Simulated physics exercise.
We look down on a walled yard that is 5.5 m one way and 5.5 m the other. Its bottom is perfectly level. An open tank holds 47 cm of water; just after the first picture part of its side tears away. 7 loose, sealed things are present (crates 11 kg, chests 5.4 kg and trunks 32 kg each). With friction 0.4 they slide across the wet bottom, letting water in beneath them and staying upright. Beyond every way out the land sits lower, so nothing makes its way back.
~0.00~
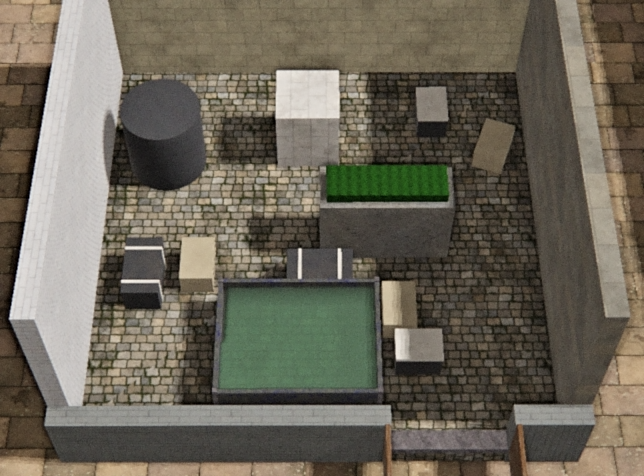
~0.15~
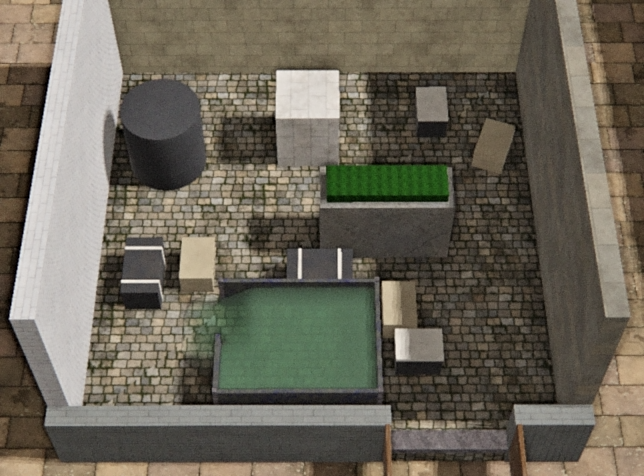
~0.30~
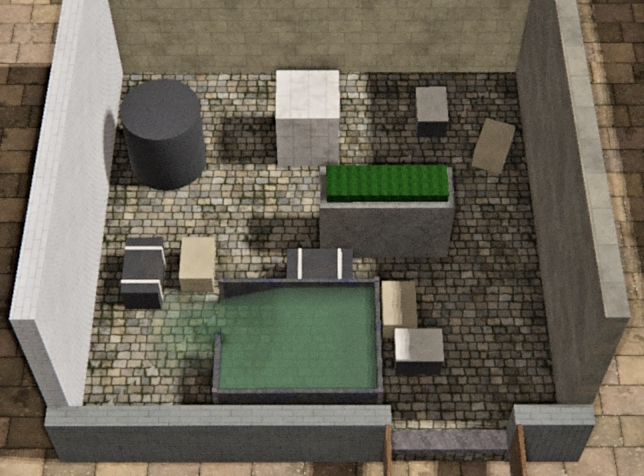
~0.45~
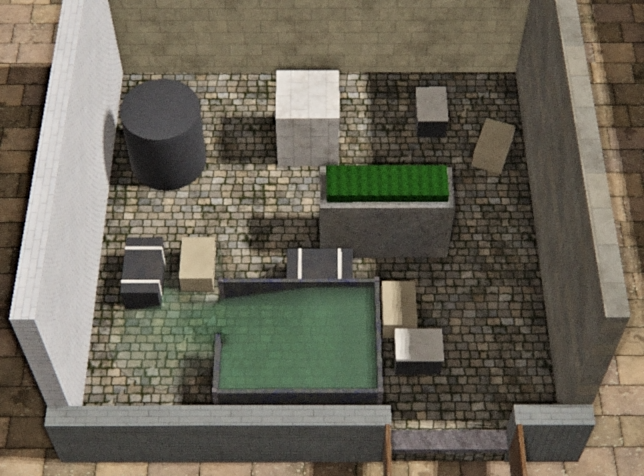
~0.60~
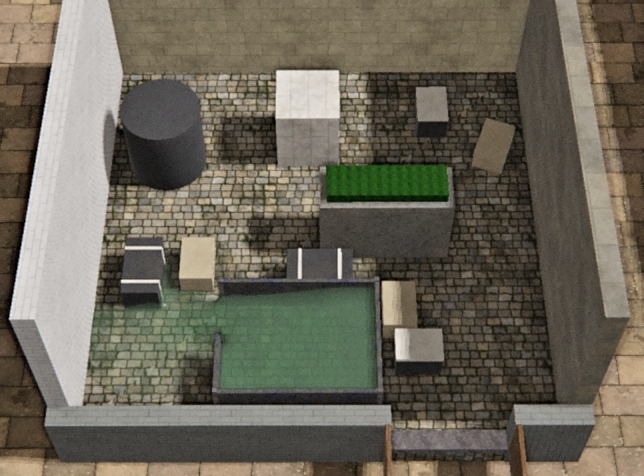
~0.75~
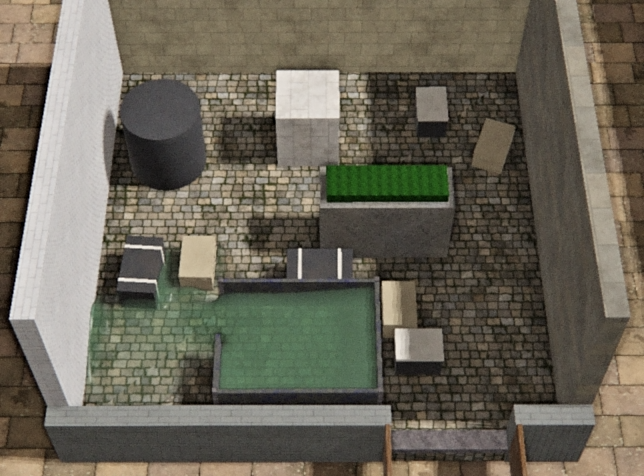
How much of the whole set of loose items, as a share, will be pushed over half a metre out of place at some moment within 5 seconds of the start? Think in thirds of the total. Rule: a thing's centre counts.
My answer: Less than a third of the total.
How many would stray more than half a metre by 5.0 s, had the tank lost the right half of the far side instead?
Result: 1.
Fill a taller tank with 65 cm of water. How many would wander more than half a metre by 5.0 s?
Then 2.
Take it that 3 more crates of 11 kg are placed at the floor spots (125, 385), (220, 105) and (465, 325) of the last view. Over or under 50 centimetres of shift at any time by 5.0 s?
Above, below, below.
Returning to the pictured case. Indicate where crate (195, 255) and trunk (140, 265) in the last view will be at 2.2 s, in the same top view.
Approx. (213, 231); approx. (121, 190).
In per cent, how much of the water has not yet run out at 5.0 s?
I'd say some 100 percent hasn't gone yet.
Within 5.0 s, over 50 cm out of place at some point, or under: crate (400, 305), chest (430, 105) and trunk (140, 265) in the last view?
In order: Not as far, not as far and farther.
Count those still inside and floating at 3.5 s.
I get 1.
After 1.1 s 0 of 7 are over 50 cm from their spots; 0 afloat.
After 2.2 s 1 of 7 are over 50 cm from their spots; 1 afloat.
After 3.5 s 1 of 7 are over 50 cm from their spots; 1 afloat.
After 5.0 s 1 of 7 are over 50 cm from their spots, and 1 have been at some point; 0 afloat.
